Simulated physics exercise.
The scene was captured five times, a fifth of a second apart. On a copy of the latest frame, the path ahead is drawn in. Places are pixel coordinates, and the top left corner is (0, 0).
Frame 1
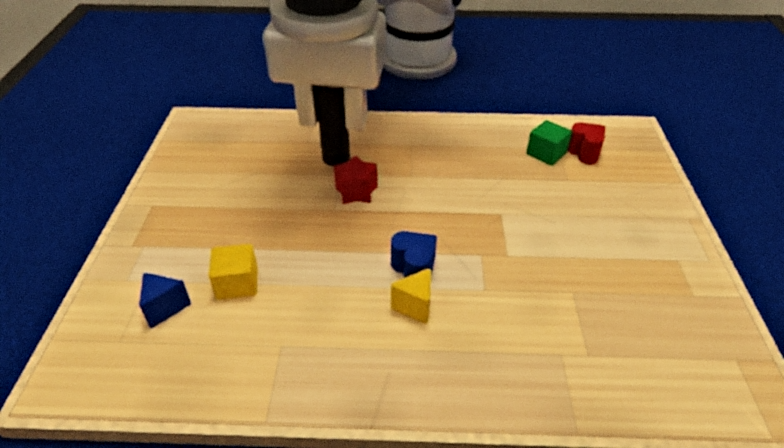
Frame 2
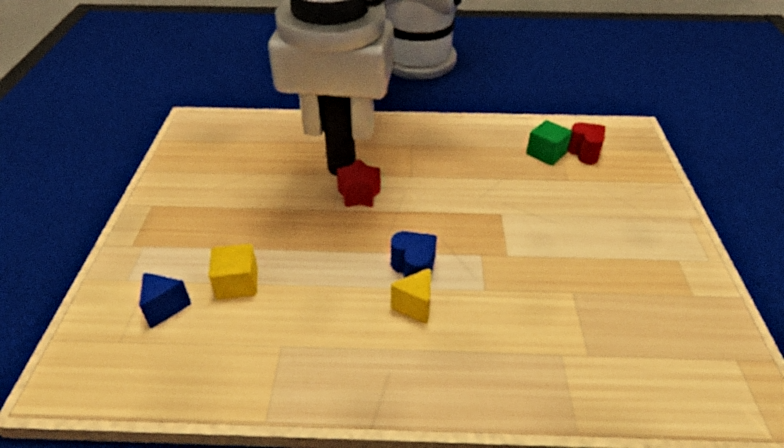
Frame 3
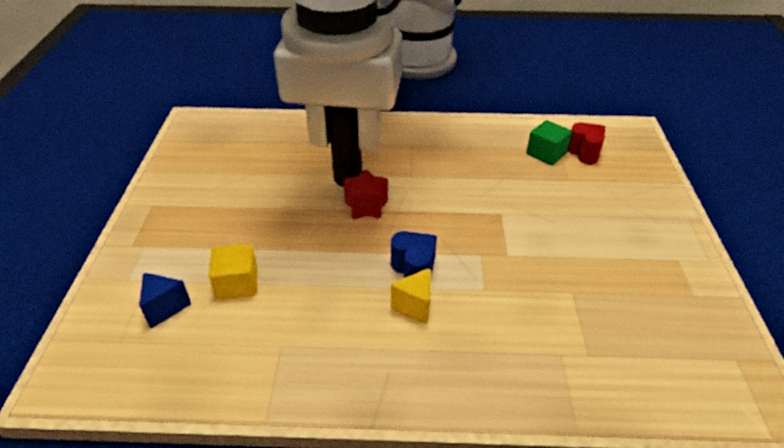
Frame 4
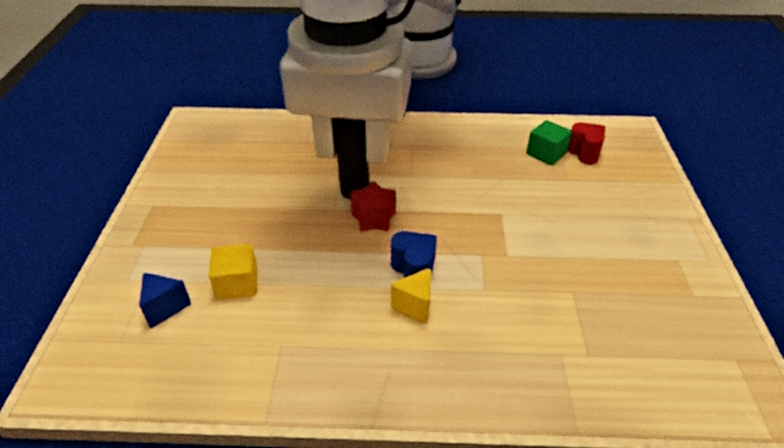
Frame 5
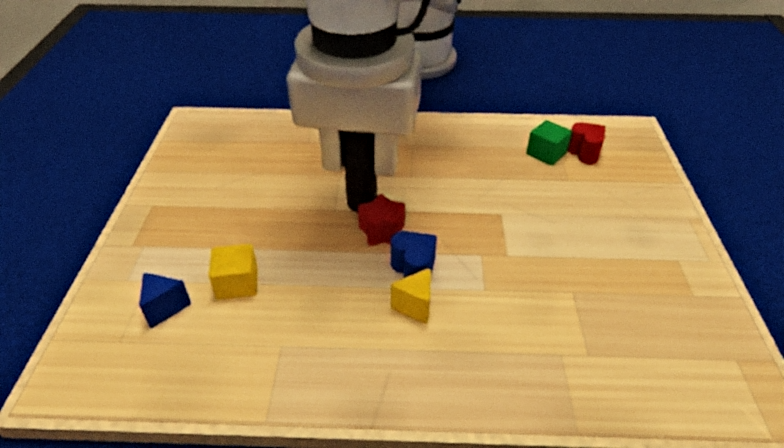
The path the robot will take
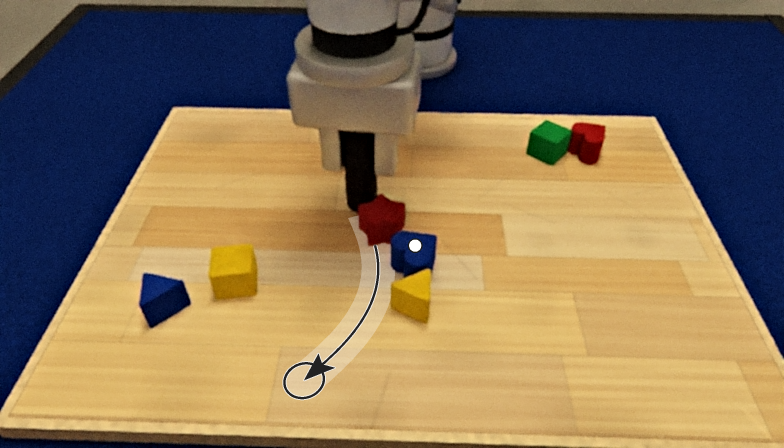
Robot arm with a black bar pushing a red star-shaped block slightly down and right across a wooden board, nearing a blue block.
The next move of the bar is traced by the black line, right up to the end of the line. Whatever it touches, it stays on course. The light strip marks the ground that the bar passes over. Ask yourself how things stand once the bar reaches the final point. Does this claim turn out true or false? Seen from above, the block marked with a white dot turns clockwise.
My answer: False.
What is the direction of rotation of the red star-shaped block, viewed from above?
The twist is anticlockwise.
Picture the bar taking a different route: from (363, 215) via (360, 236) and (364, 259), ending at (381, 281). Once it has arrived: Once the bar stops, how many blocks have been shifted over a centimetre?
Two blocks shift.
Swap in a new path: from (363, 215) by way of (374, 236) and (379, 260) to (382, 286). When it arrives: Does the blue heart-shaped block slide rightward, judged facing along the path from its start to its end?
I expect not.
The line goes from (363, 215) by way of (378, 264) and (361, 322) to (304, 380); the dot is on the blue heart-shaped block.
The first path, step by step. One third of the way, bar at (378, 254); red star-shaped block at (412, 249), turned 35° anticlockwise; blue heart-shaped block at (446, 269), turned 30° anticlockwise; yellow triangular piece at (422, 290), turned 50° clockwise.
Two thirds of the way, bar at (359, 313); red star-shaped block at (412, 258), turned 60° anticlockwise; blue heart-shaped block at (456, 273), turned 35° anticlockwise; yellow triangular piece at (422, 290), turned 50° clockwise.
At the end, bar at (302, 370); red star-shaped block at (412, 258), turned 60° anticlockwise; blue heart-shaped block at (456, 273), turned 35° anticlockwise; yellow triangular piece at (422, 290), turned 50° clockwise.
